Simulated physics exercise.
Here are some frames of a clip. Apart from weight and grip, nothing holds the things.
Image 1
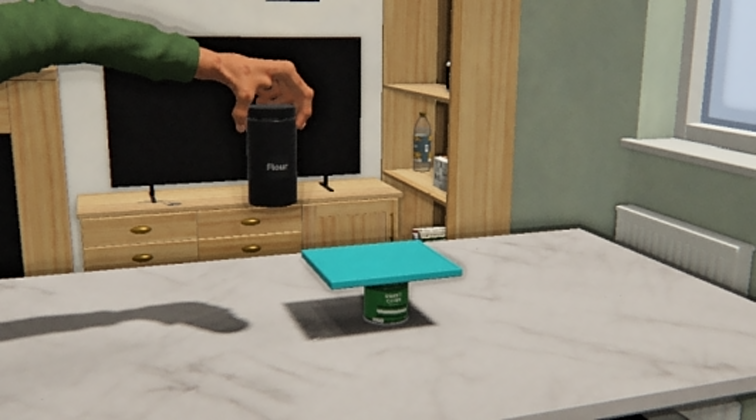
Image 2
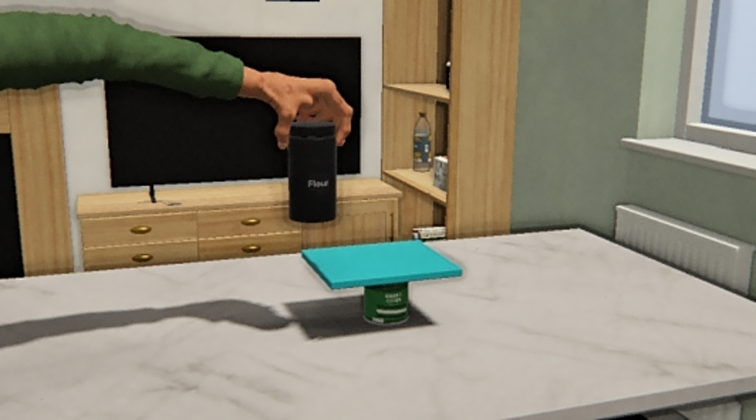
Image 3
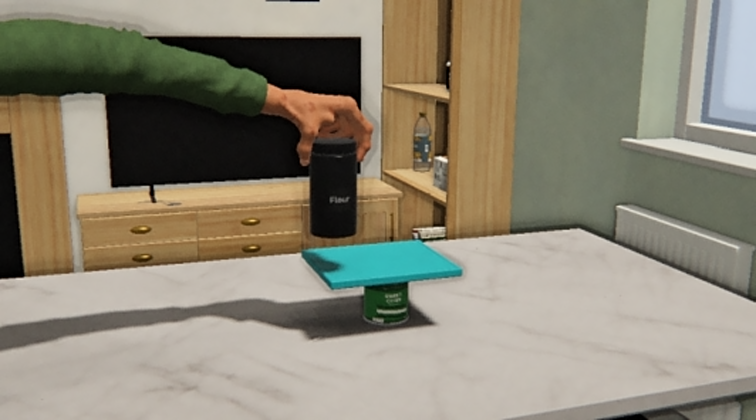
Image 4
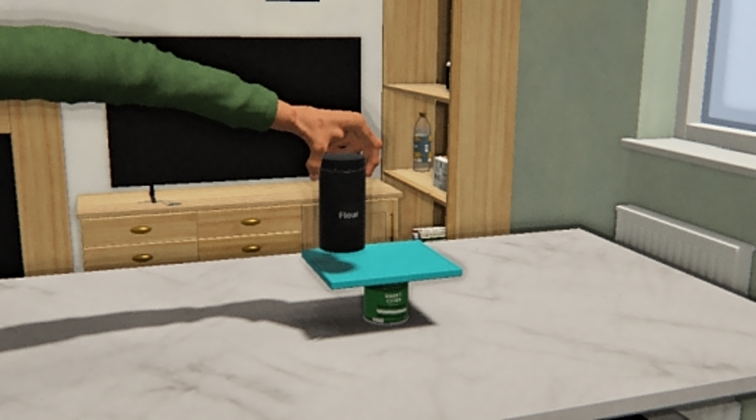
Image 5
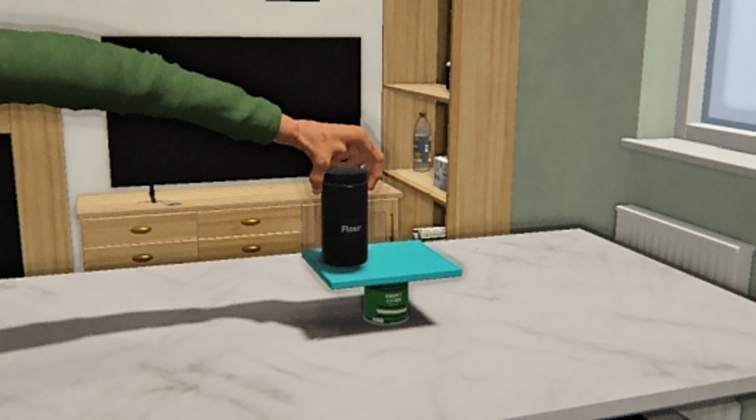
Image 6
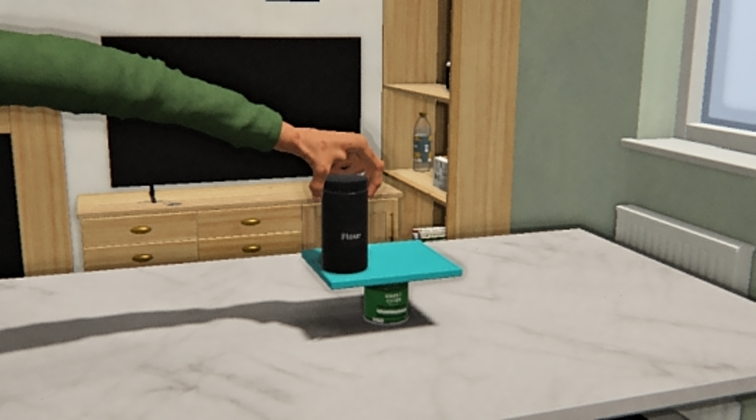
In the video, a hand in a green sleeve carries a black jar labeled "Flour" rightward and down, then sets it on the left part of a turquoise board resting on a green tin, keeping hold of it.
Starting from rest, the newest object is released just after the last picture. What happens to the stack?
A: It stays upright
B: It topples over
B, it topples over.
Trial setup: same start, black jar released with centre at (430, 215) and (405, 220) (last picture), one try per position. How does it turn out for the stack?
First release - toppled; second release - upright.
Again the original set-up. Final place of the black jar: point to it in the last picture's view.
The object ends up somewhere around (258, 330).
Then, 0.30 s after the last picture, black jar now fallen; turquoise lid tipped 37° from how it was.
Then, 0.40 s after the last picture, turquoise lid tipped 74° from how it was.
Then, 0.50 s after the last picture, turquoise lid on its side.
Then, 0.70 s after the last picture, turquoise lid now fallen.
At rest, fallen, black jar and turquoise lid; green tin in place. Seen from the same camera at the end, black jar near (258, 330). The stack gives way.
